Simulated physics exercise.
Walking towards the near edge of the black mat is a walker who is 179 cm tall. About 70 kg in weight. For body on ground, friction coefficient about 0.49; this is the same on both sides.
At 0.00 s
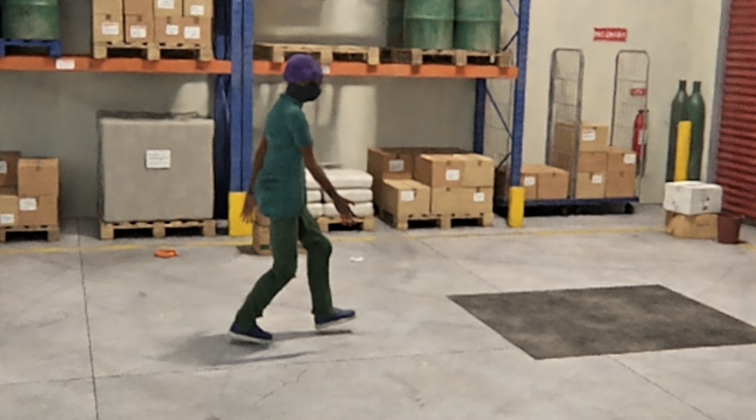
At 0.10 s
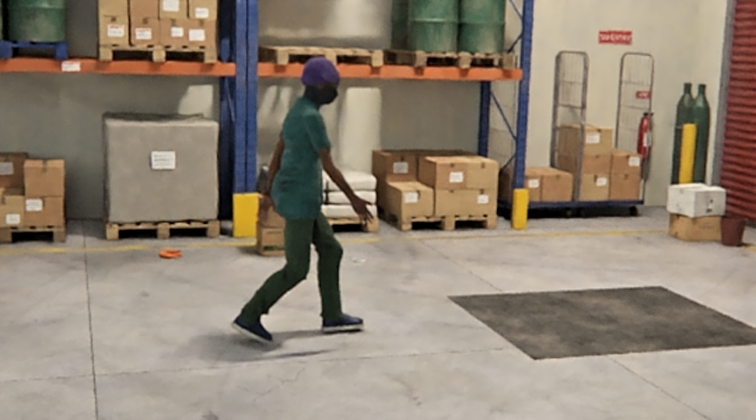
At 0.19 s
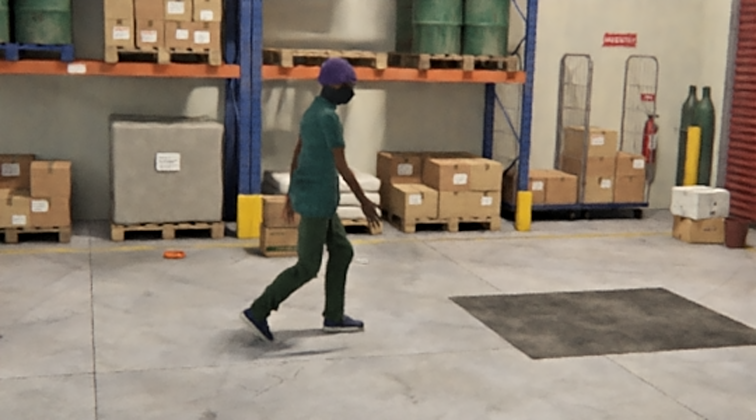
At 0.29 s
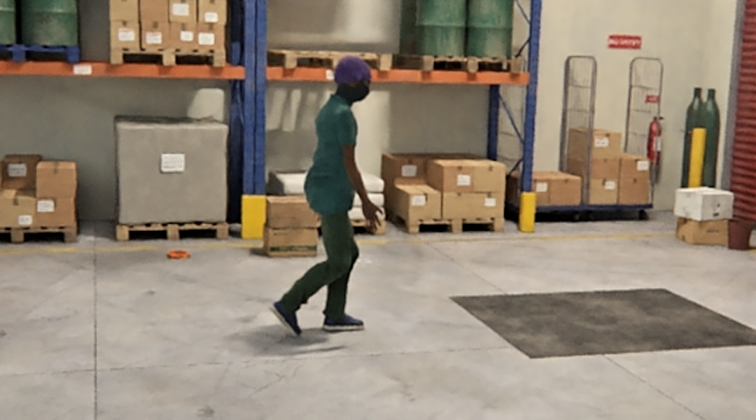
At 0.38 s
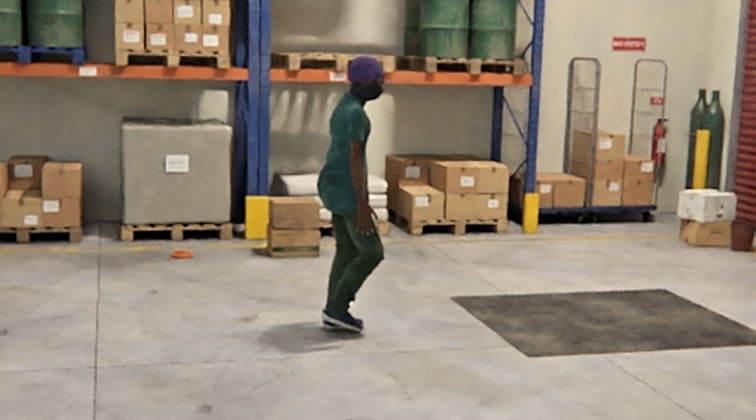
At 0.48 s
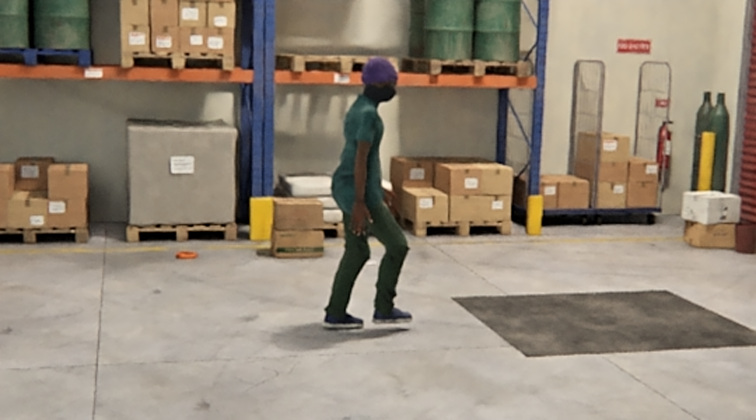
Person in a purple cap and green clothes walking right across a warehouse floor, arms swinging, past shelves of boxes and barrels.
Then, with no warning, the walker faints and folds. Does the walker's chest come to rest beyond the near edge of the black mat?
Looks like it ends up before the line.
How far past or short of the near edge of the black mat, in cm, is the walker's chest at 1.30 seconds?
About 45 cm short.
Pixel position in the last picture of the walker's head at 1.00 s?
Head position: Roughly (458, 229) in the last view.
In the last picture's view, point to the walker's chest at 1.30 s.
Around (443, 295).
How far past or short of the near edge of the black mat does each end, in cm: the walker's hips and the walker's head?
Short side for both: Walker's hips 60 cm, walker's head 10 cm.
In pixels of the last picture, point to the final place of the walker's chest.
Somewhere close to (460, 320).
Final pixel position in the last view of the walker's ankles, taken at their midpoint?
Estimate: About (408, 322).
After 0.75 s the walker's chest is 63 cm short of the near edge of the black mat, near (399, 182) in the last picture's view.
After 1.00 s the walker's chest is 48 cm short of the near edge of the black mat, near (424, 245) in the last picture's view.
After 1.30 s the walker's chest is 46 cm short of the near edge of the black mat, near (443, 295) in the last picture's view; the walker's hips 57 cm short of the near edge of the black mat.
When all is still (2.3 s), walker's hips stop short of the near edge of the black mat; walker's head stops short of the near edge of the black mat; walker's chest stops short of the near edge of the black mat.
